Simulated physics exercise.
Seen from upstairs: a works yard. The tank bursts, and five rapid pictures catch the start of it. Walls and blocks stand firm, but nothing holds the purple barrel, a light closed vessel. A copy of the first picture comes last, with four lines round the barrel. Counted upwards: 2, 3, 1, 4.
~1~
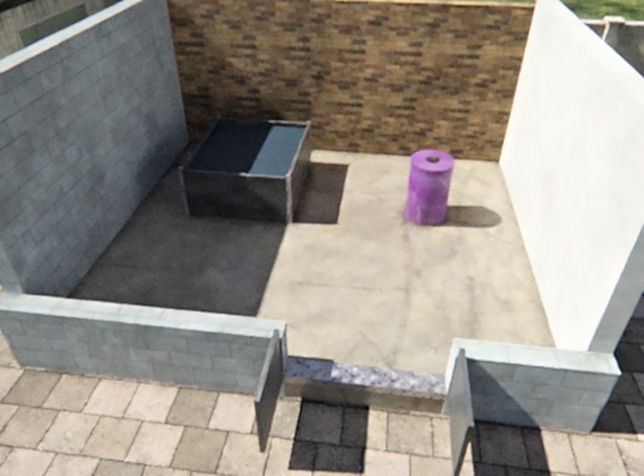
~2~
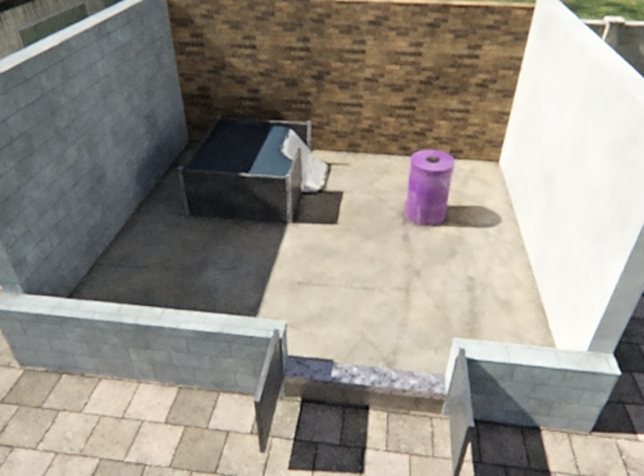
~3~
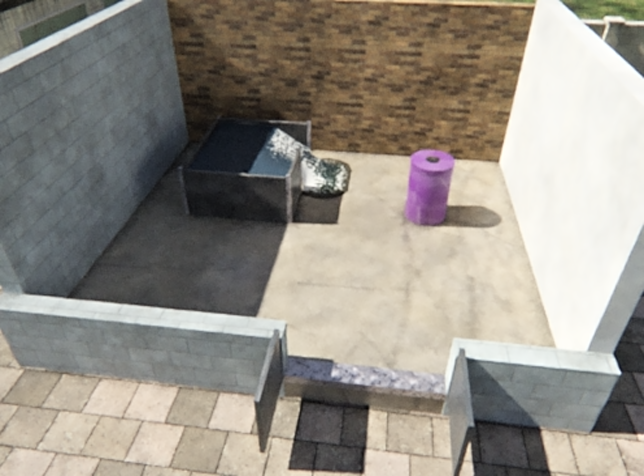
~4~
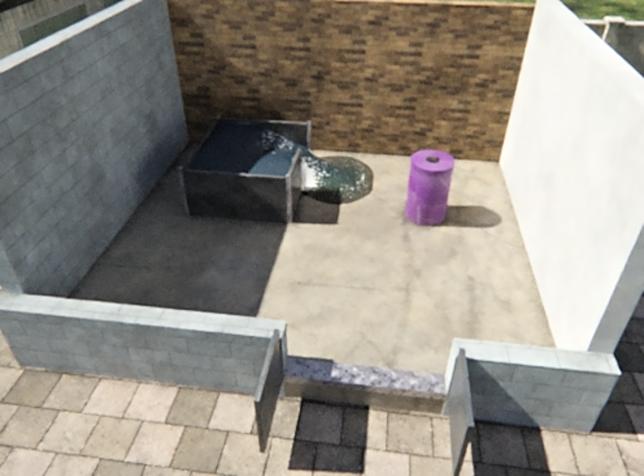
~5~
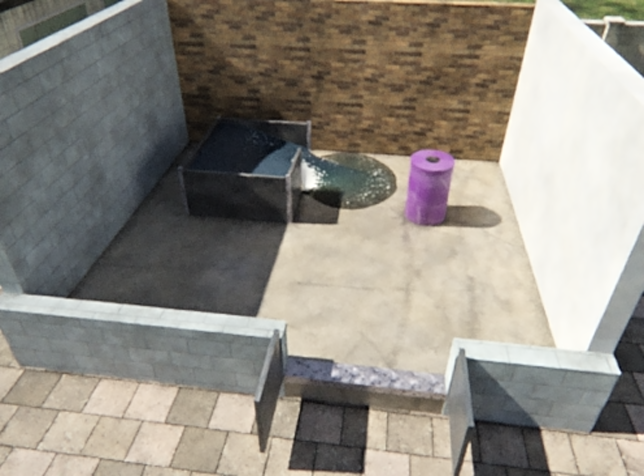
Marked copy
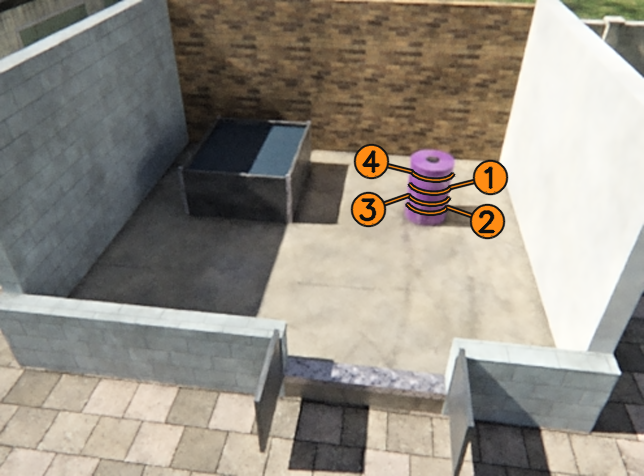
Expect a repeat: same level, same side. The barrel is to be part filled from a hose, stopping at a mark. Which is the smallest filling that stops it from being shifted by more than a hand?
Go for 2.
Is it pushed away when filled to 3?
No.
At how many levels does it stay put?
All four.
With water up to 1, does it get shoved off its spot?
No, that is safe.
On the marked copy, 1 at (430, 193); 2 at (427, 213); 3 at (429, 204); 4 at (432, 180); from the bottom up 2, 3, 1, 4.
With 1, it does not move.
With 2, it does not move.
With 3, it does not move.
With 4, it does not move.
